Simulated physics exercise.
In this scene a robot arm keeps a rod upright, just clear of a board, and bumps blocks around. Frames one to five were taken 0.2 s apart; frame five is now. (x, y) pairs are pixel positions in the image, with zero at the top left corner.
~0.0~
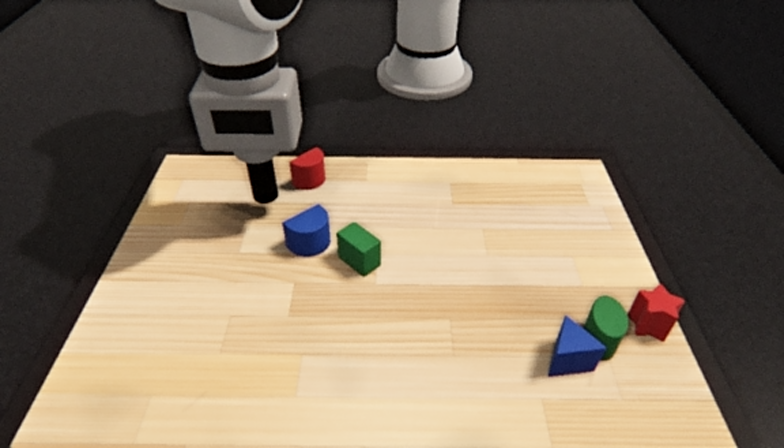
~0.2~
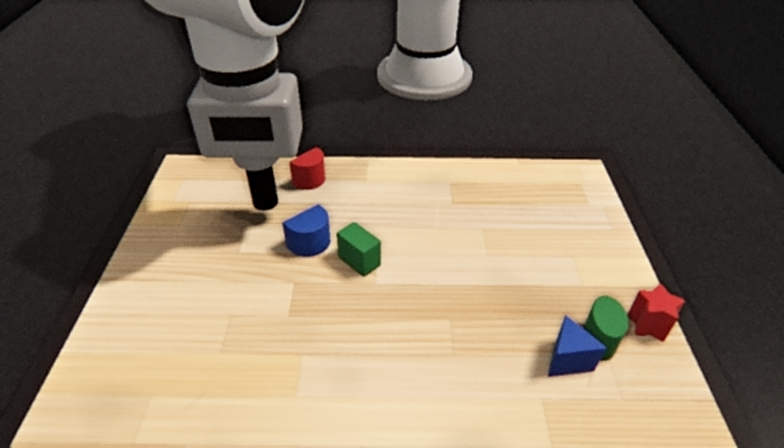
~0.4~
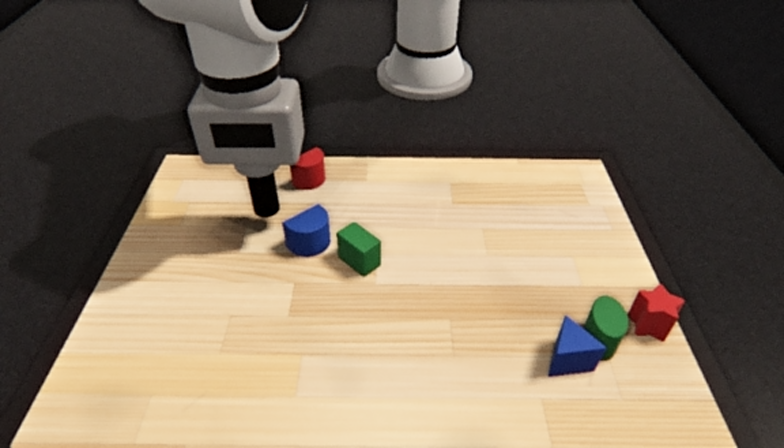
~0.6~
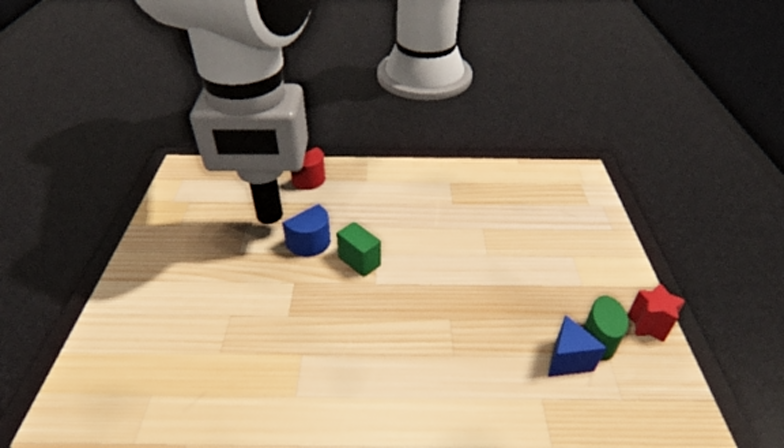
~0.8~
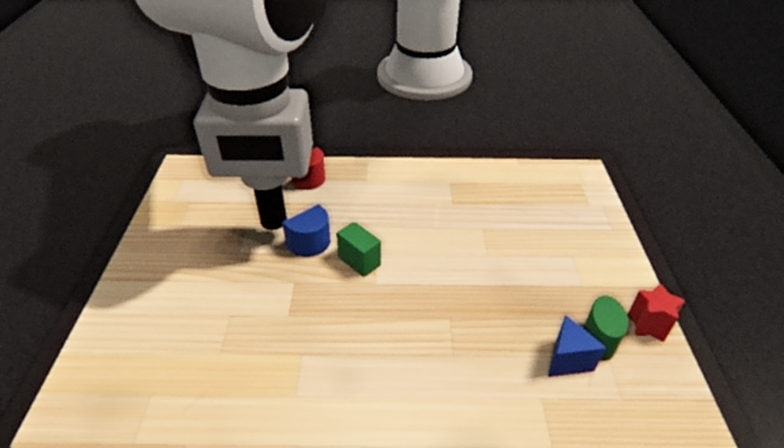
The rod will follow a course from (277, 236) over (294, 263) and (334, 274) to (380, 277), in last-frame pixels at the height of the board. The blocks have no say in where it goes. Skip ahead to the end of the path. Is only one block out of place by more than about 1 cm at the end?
No, that is not what happens.
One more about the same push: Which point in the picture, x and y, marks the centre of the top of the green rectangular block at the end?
My prediction: (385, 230).
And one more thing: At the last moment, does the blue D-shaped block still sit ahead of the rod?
I'd say no.
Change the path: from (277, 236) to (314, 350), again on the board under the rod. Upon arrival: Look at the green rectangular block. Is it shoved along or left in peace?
It will remain on its spot.
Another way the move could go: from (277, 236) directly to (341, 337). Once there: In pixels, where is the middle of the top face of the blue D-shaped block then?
Expect it around (320, 229).
The first path, step by step. One third of the way, rod at (292, 249); blue D-shaped block at (318, 227), turned 70° anticlockwise.
Two thirds of the way, rod at (335, 259); blue D-shaped block at (336, 228); green rectangular block at (371, 232), turned 45° clockwise.
At the end, rod at (380, 262); blue D-shaped block at (336, 228), turned 135° anticlockwise; green rectangular block at (385, 230).
